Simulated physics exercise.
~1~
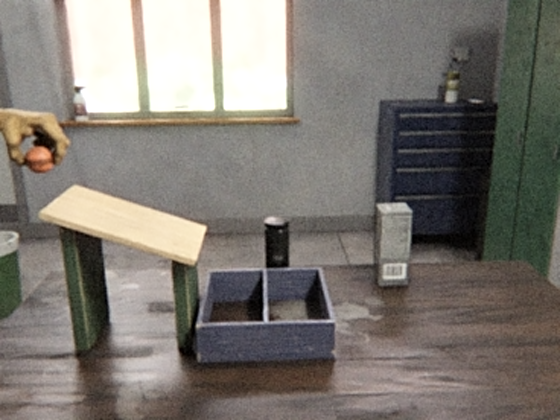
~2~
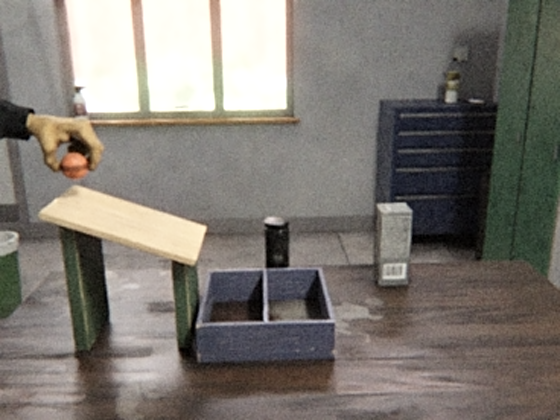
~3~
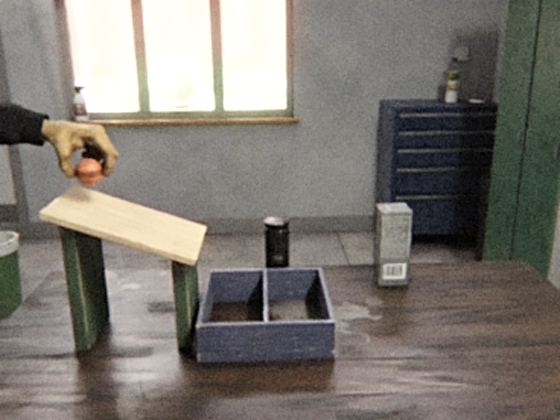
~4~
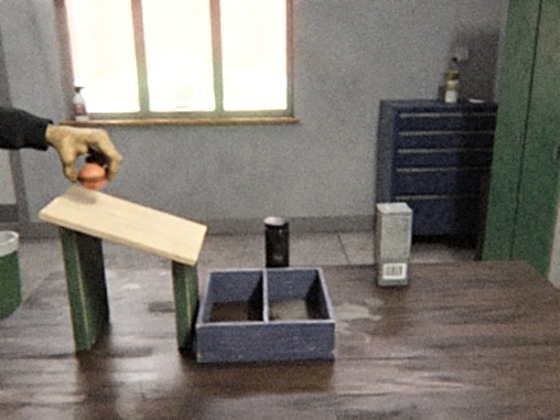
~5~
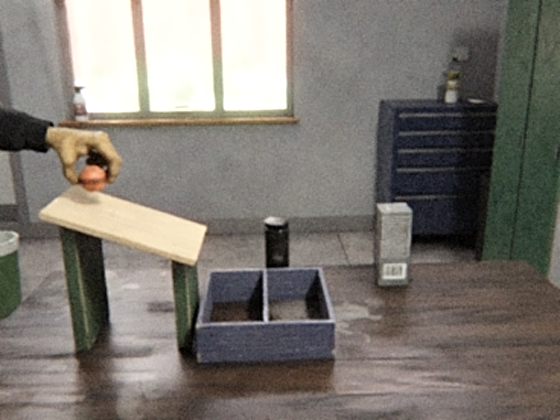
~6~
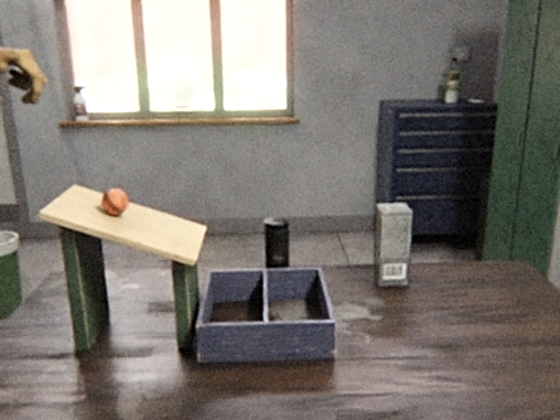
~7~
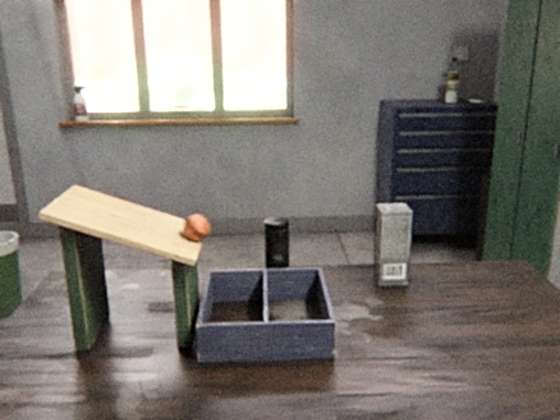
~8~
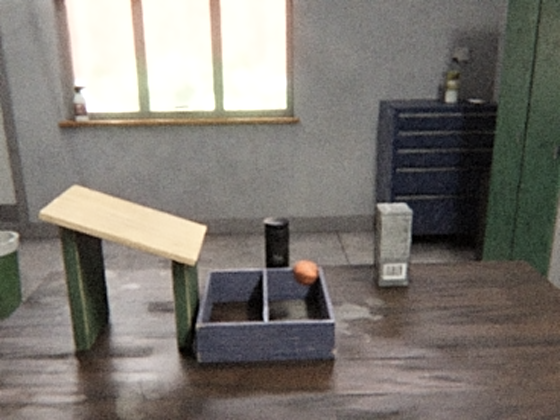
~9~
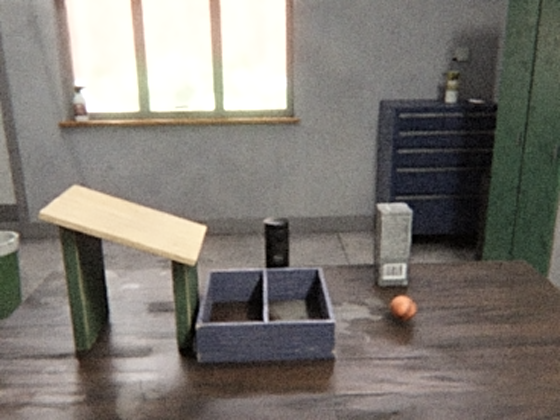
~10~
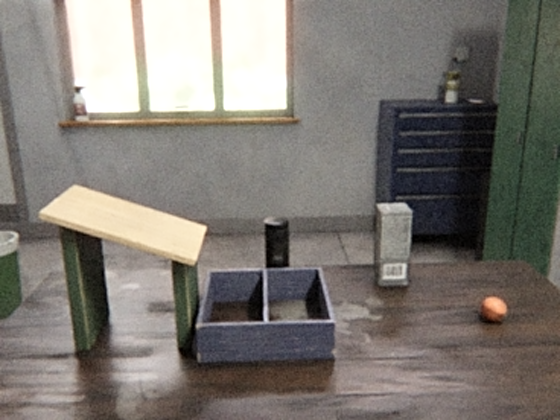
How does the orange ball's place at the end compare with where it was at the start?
At the start the orange ball was held in a hand at the far left, above the level of the raised board. By the end it was on the tabletop over on the right, beyond the tray and the grey carton.
